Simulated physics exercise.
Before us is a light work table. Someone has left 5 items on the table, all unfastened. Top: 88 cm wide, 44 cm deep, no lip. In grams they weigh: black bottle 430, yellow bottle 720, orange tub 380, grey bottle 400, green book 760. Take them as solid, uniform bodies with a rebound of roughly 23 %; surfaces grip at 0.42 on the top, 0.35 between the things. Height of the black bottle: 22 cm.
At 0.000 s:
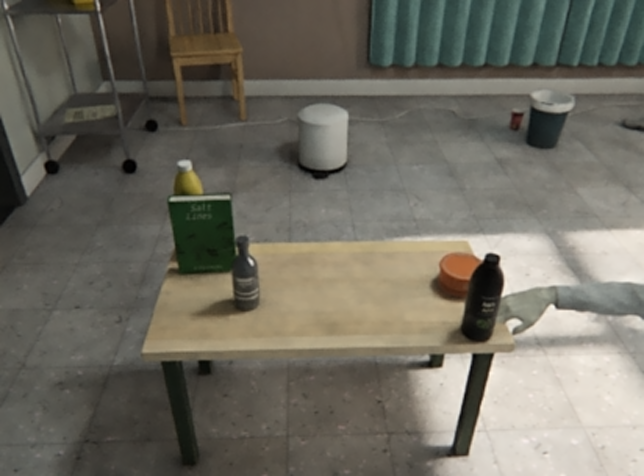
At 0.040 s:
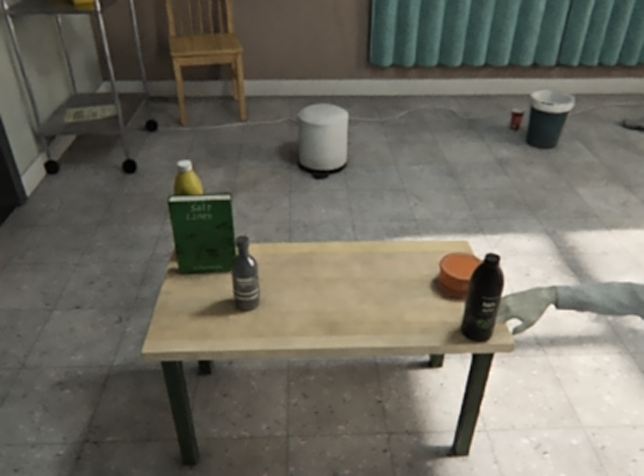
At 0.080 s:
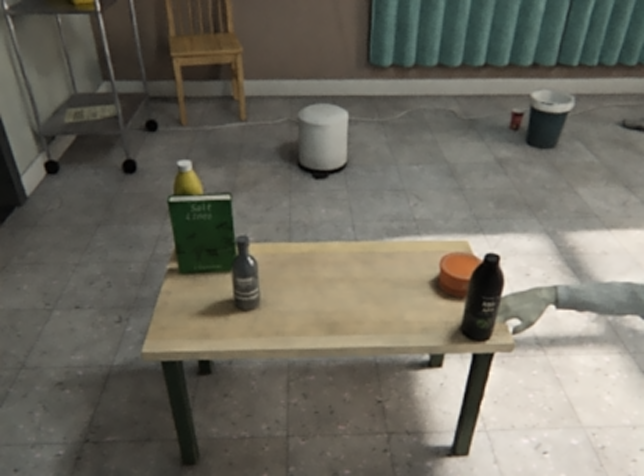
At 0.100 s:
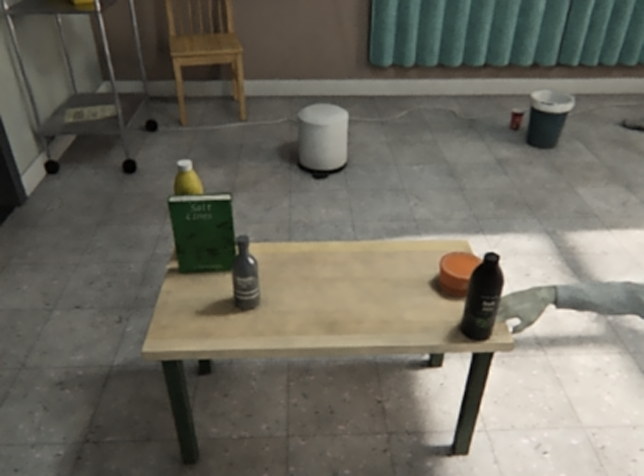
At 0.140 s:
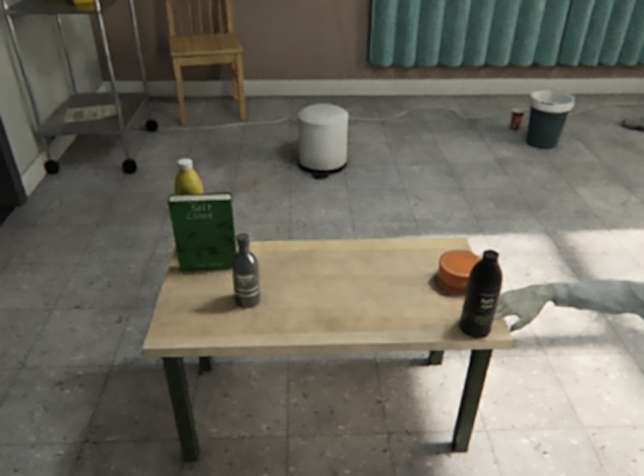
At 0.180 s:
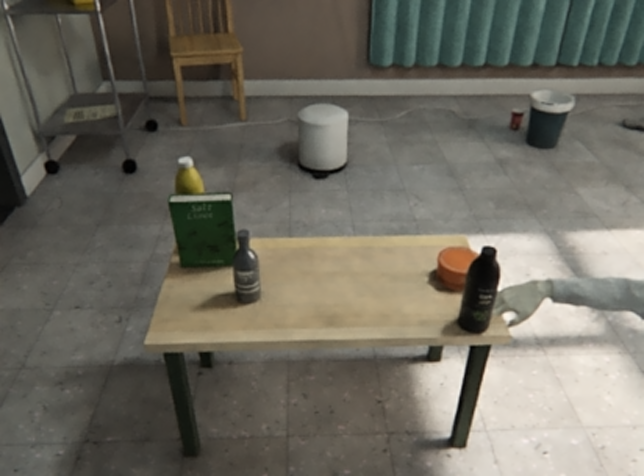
A pale-sleeved arm reaches in from the right to the edge of a light wooden table in a grey-tiled room, seen from above by a still camera. A green book stands in front of a yellow bottle at left, with a grey bottle beside them and an orange tub behind a black bottle at right. After near stillness, the table shifts slightly away from the viewer, and the book leans a little.
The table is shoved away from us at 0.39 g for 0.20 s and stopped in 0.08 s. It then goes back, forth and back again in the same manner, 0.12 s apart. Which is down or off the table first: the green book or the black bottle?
The first of the two, the green book.
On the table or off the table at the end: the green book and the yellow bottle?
The green book is still on the table; the yellow bottle ends off the table.
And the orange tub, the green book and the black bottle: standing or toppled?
The orange tub is still upright; the green book falls over; the black bottle falls over.
After 0.48 s, table shifted 11 cm; yellow bottle now off the table; green book on its side near (211, 260); black bottle leaning 31° near (465, 250).
After 0.68 s, table shifted 2 cm; black bottle leaning 59° near (464, 261); green book on its side near (208, 270); grey bottle on its side.
After 0.98 s, table shifted 3 cm; green book on its side near (208, 273); black bottle on its side near (464, 286); grey bottle on its side.
After 1.48 s, table shifted 2 cm; green book on its side near (209, 266); black bottle on its side near (460, 302); grey bottle on its side.
At rest (2.8 s), off the table, yellow bottle; tipped over on the table, black bottle, grey bottle and green book; not toppled but over 5 cm from the start, orange tub. Seen from the same camera at the end, green book near (206, 279), black bottle near (460, 318). Green book went at 0.32 s; black bottle went at 0.50 s.
